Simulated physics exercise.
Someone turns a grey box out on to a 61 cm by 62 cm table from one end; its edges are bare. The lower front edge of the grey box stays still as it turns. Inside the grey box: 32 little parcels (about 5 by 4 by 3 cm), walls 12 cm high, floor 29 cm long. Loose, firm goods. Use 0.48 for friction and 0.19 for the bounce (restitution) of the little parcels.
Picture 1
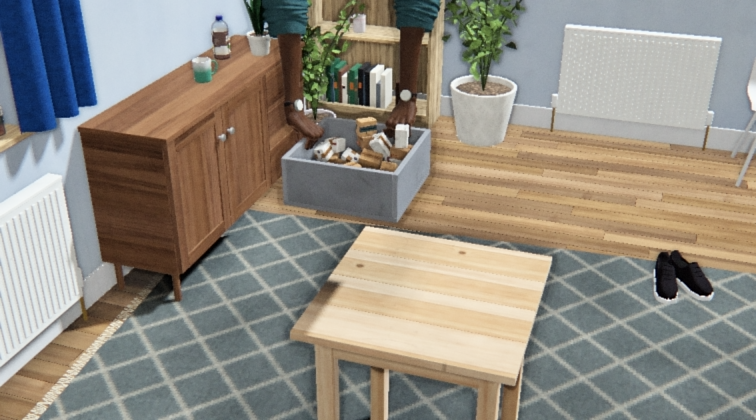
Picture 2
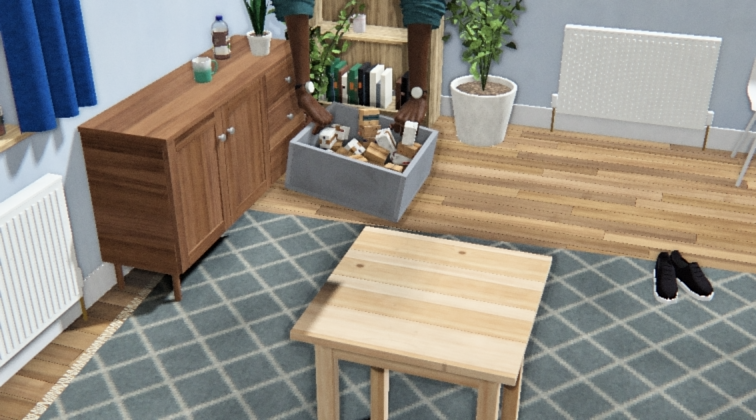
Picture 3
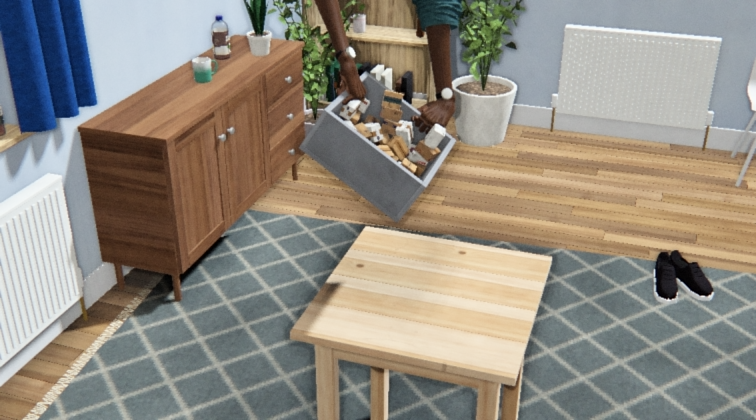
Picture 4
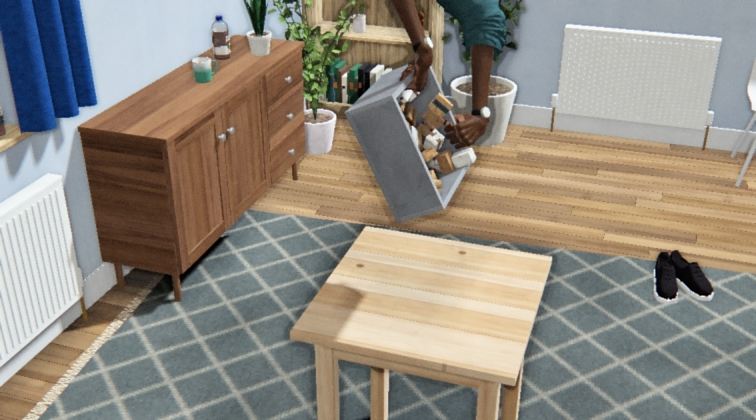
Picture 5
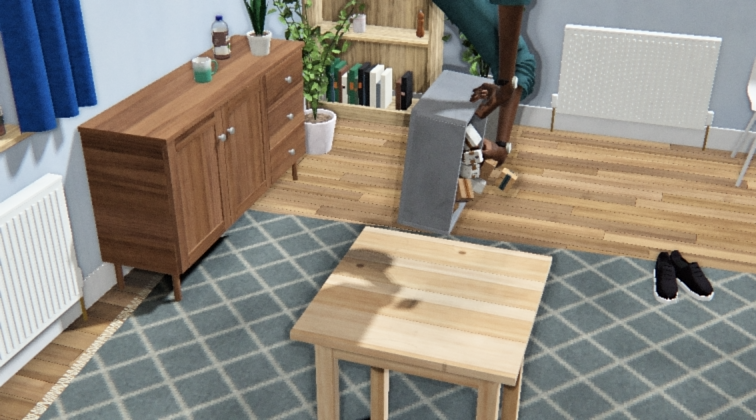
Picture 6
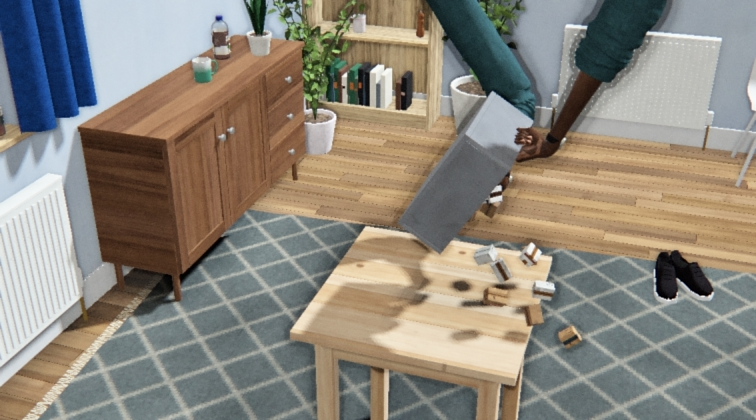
At first, a person's hands hold a grey box full of little parcels on the wooden floor behind a bare wooden table. The hands lift it and tilt it steadily to the right, then swing it over the table until it is past upside-down level, as several parcels tumble out over the tabletop's right side.
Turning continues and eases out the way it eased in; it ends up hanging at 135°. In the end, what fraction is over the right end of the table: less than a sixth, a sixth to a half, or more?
Looks like somewhere in the sixth-to-half range.
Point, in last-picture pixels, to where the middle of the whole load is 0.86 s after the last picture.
Around (513, 298).
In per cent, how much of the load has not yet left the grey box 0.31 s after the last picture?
Near 0 per cent, give or take.
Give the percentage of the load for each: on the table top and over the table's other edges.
I'd put it at about 65 percent, then about 0 percent.
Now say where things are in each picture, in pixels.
In the first frame (we follow the rim corner now nearest the camera), grey box at (393, 173); tilt 0°; nothing out yet.
Grey box at (402, 174); tilt 9°, in the second frame.
Grey box at (422, 183); tilt 33°, in the third frame.
Grey box at (443, 204); tilt 64°, in the fourth frame.
Grey box at (450, 230); tilt 96°; 2 out, the lowest parcel at (506, 180), in the fifth frame.
Grey box at (444, 250); tilt 121°; 10 out, the lowest parcel at (570, 337), in the sixth frame.
Then, 0.14 s after the last picture, tilt 133°; 8 still in the grey box, 13 on the table top, 3 over the right end of the table and 8 in the air.
Then, 0.31 s after the last picture, tilt 135°; 25 on the table top, 5 over the right end of the table and 2 in the air.
Then, 0.55 s after the last picture, tilt 135°; 22 on the table top and 10 over the right end of the table.
Final count (0.86 s after the last picture), 21 on the table top and 11 over the right end of the table. Asked share, 11 of 32, 34 per cent.
